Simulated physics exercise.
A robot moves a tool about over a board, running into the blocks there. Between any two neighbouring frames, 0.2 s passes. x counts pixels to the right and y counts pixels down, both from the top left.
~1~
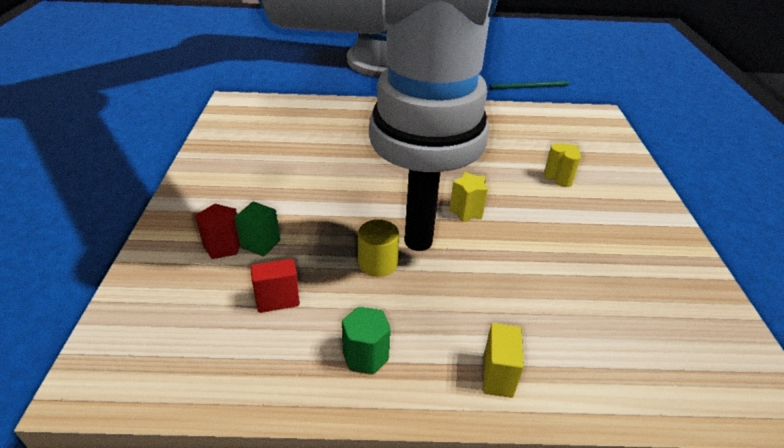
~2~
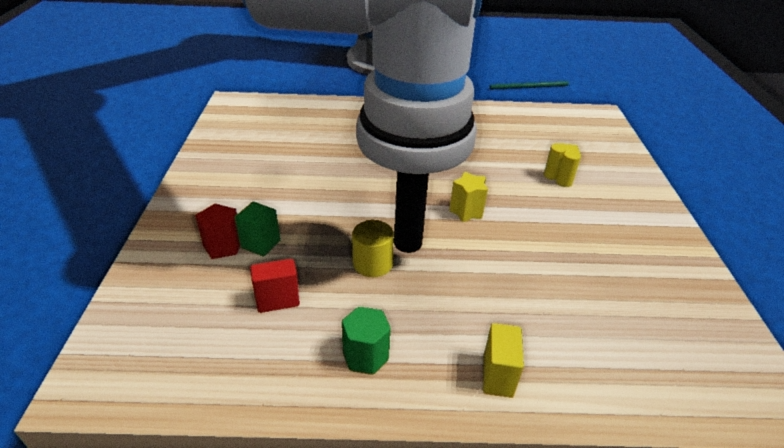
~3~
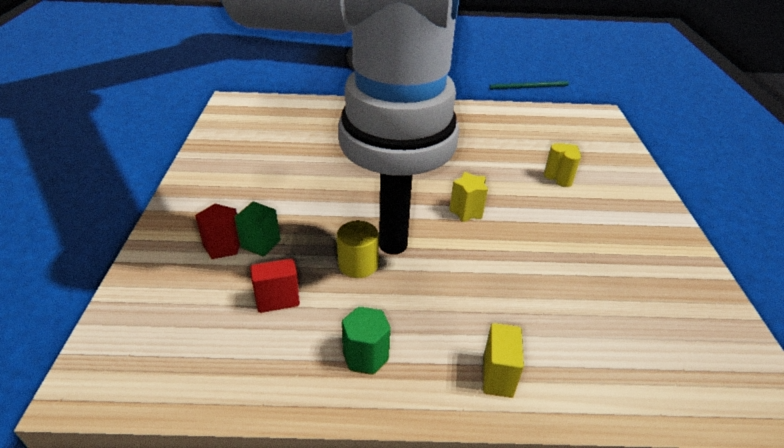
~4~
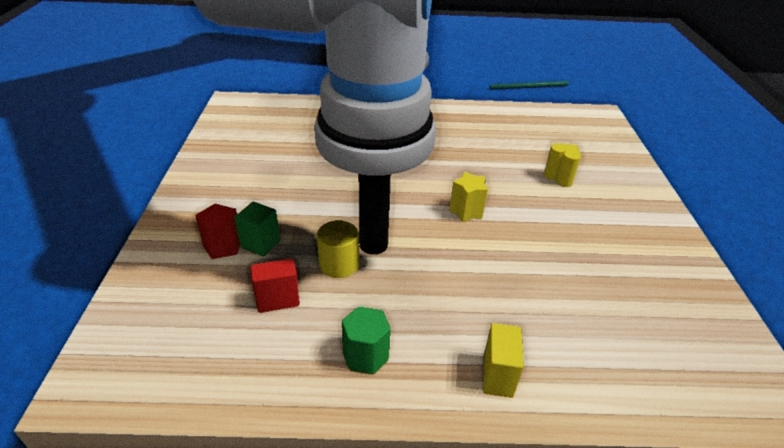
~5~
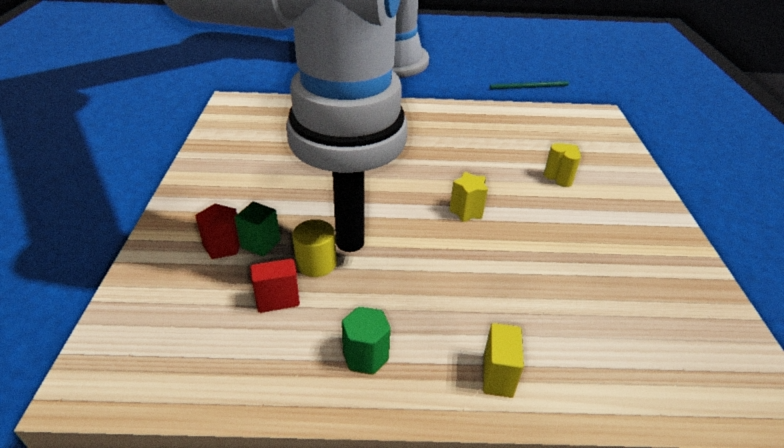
A grey robot arm with a black rod-like tool works over a striped wooden board on a blue surface, seen from a raised, unmoving view. Red and green blocks sit at left, a yellow cylinder near the middle, a green hexagonal block and a yellow block nearer, and two yellow blocks farther right. The tool slides left, pushing the cylinder steadily toward the red and green blocks, which stay still.
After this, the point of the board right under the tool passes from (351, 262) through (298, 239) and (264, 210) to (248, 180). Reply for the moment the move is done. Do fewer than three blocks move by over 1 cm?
Yes - that is the case.
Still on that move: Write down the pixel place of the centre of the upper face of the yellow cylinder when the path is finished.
My estimate: (276, 229).
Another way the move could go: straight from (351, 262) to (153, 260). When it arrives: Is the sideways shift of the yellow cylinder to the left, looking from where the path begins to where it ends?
Short answer: Yes.
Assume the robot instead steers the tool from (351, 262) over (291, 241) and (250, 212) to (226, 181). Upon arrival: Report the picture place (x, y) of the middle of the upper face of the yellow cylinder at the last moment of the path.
It sits at (270, 232).
On the path given first. One third of the way, tool (296, 221); yellow cylinder (276, 229).
Two thirds of the way, tool (260, 192); yellow cylinder (276, 229).
At the end, tool (244, 162); green four-sided block not moved; yellow cylinder (276, 229).
